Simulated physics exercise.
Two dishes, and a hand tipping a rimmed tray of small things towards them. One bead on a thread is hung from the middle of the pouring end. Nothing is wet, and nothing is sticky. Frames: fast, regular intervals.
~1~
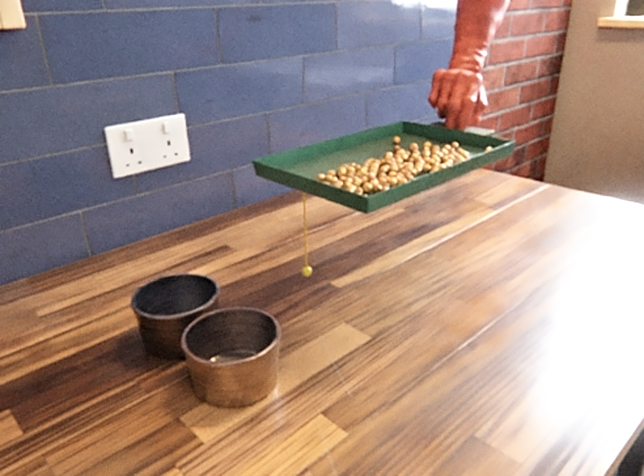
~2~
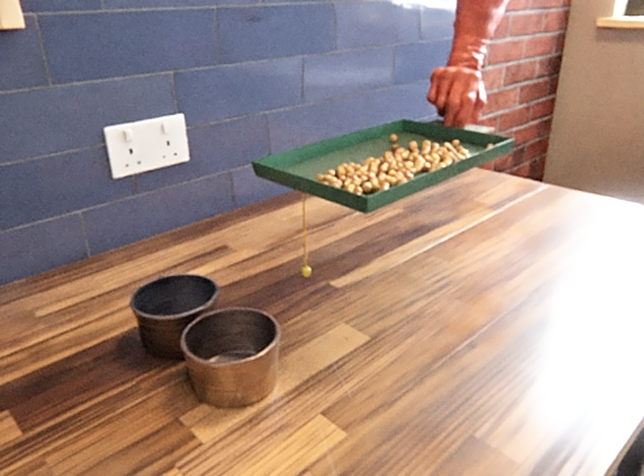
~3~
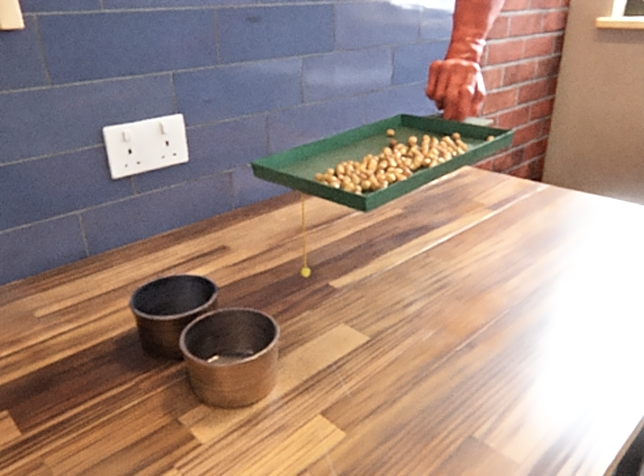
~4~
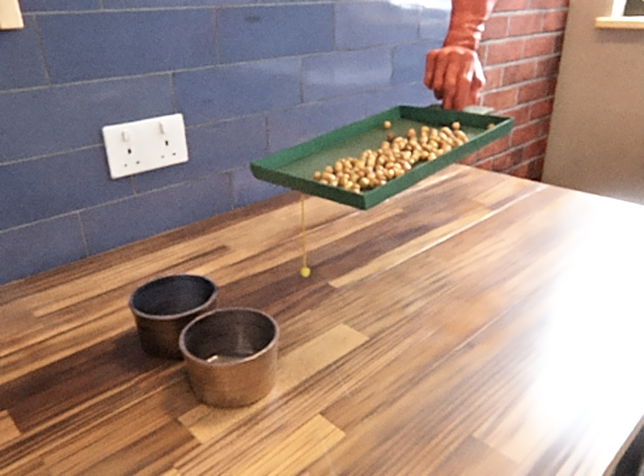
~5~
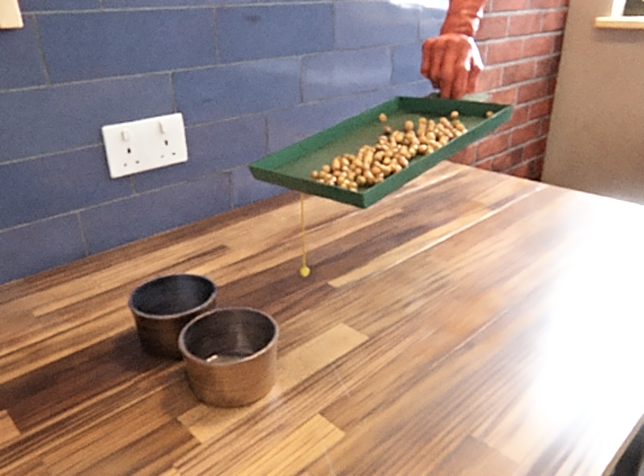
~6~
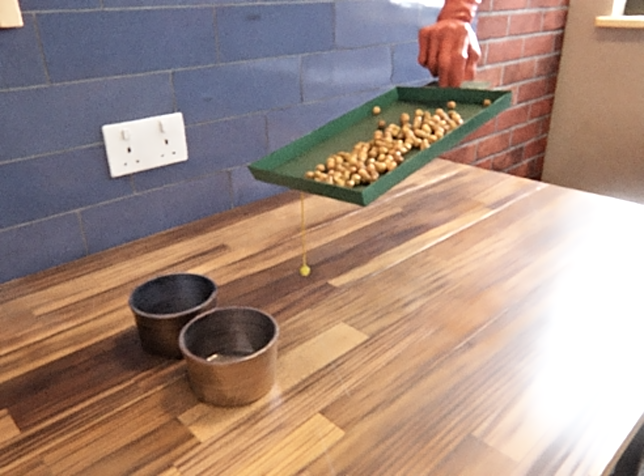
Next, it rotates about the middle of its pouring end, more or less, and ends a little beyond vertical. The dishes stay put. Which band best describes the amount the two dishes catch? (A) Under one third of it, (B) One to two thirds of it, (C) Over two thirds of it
Under one third of it.
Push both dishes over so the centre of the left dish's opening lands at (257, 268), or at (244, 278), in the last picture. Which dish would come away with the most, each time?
For the first try I'd say the dish over on the left, and for the second, the dish over on the left.
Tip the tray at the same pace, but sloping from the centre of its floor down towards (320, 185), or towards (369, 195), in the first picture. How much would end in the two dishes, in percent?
0 per cent, then 0 per cent.
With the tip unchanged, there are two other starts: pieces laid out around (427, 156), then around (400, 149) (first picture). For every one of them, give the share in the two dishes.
Around 0 then around 0 per cent.
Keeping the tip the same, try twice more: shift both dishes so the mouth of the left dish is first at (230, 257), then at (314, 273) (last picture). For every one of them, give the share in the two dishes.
First try: Roughly 80 per cent; second try: Roughly 0 per cent.
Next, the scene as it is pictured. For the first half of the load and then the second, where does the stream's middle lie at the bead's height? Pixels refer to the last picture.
Around (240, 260) at first; around (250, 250) after that.
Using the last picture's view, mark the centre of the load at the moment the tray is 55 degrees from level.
I'd mark it close to (295, 161).
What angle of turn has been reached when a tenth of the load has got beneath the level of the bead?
80°, roughly.
Soon after the last picture, tray tipped steeply; nearly all on the tray; a stray few outside both; a stray few in the air.
A little later, tray tipped right over; about a quarter on the tray; about half outside both; about a quarter in the air.
Later still, tray tipped past a quarter turn; a stray few in the right dish; nearly all outside both.
By the end, tray tipped past a quarter turn; none in the right dish; none in the left dish; all outside both.
